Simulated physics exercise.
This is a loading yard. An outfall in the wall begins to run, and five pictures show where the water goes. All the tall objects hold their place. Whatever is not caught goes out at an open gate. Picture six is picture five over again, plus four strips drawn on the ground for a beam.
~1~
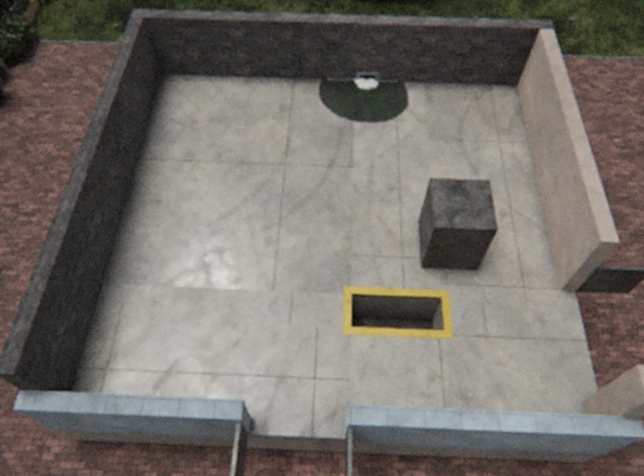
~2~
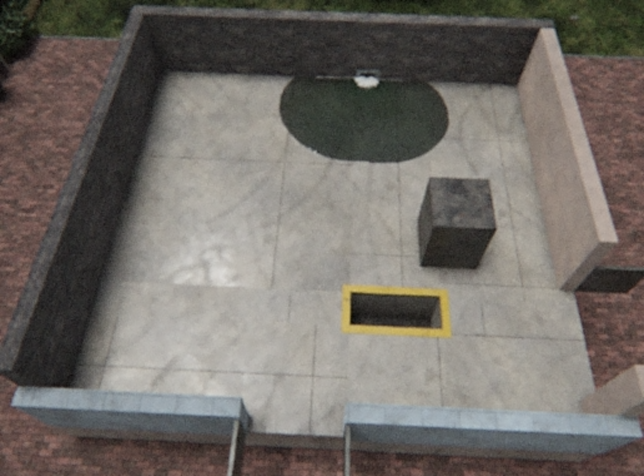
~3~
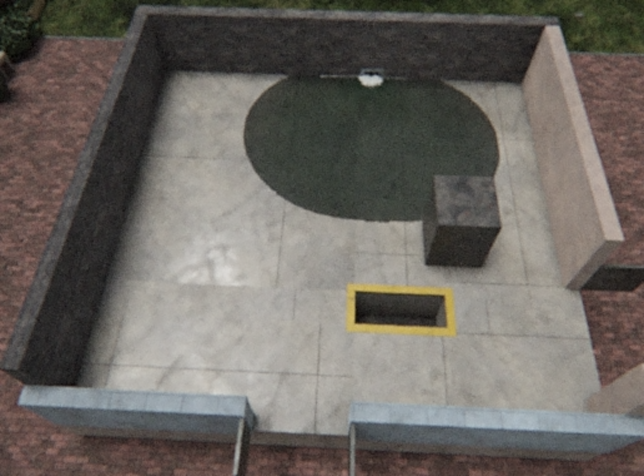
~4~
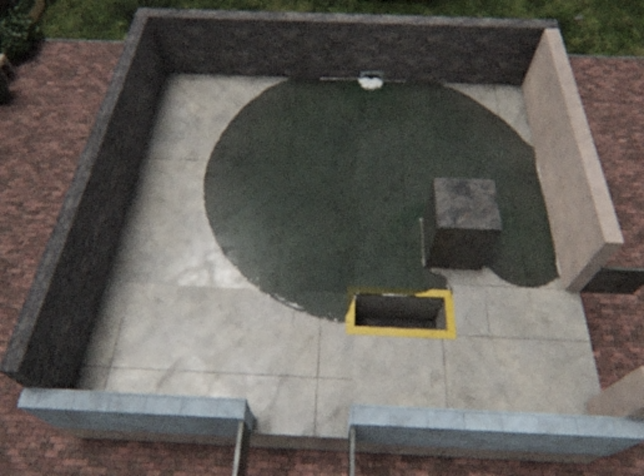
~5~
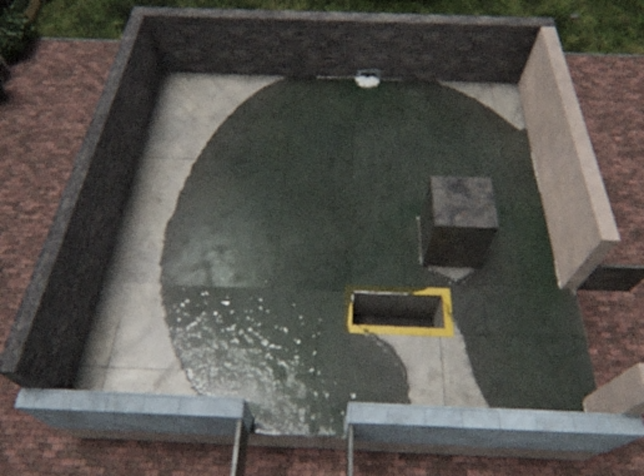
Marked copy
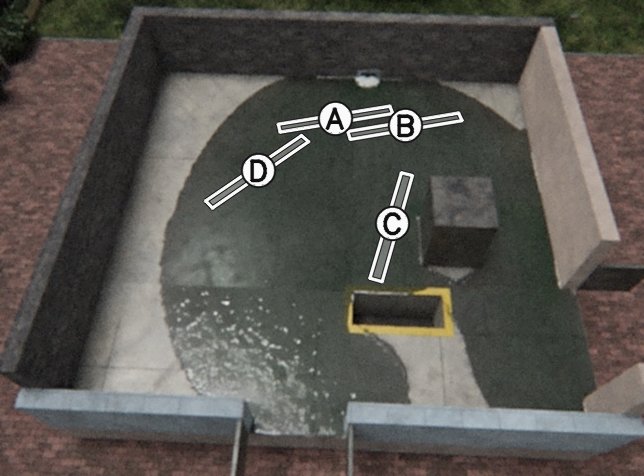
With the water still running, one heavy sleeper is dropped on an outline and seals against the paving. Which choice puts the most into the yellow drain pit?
Use position D.
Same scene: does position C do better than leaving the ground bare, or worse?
It is worse.
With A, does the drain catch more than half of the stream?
No, it does not.
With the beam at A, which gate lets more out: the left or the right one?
More leaves on the left.
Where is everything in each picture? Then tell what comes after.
Outfall at (367, 77); yellow drain pit at (397, 312); open gate at (571, 342); open gate at (298, 419); front seen at (363, 119), 3 % of the ground wet; yellow drain pit still dry, in the first frame.
Front seen at (389, 160), 12 % of the ground wet; yellow drain pit still dry, in the second frame.
Front seen at (306, 207), 28 % of the ground wet; yellow drain pit still dry, in the third frame.
Front seen at (558, 270), 48 % of the ground wet; yellow drain pit taking water, in the fourth frame.
Front seen at (577, 376), 68 % of the ground wet; yellow drain pit taking water, in the fifth frame.
On the marked copy, A from (279, 128) to (391, 109); B from (349, 135) to (460, 116); C from (376, 279) to (406, 174); D from (209, 204) to (304, 138).
For position A, about 20 % of the stream goes into the yellow drain pit, about 80 % out by the gates.
For position B, about 19 % of the stream goes into the yellow drain pit, about 80 % out by the gates.
For position C, about 24 % of the stream goes into the yellow drain pit, about 76 % out by the gates.
For position D, about 33 % of the stream goes into the yellow drain pit, about 66 % out by the gates.
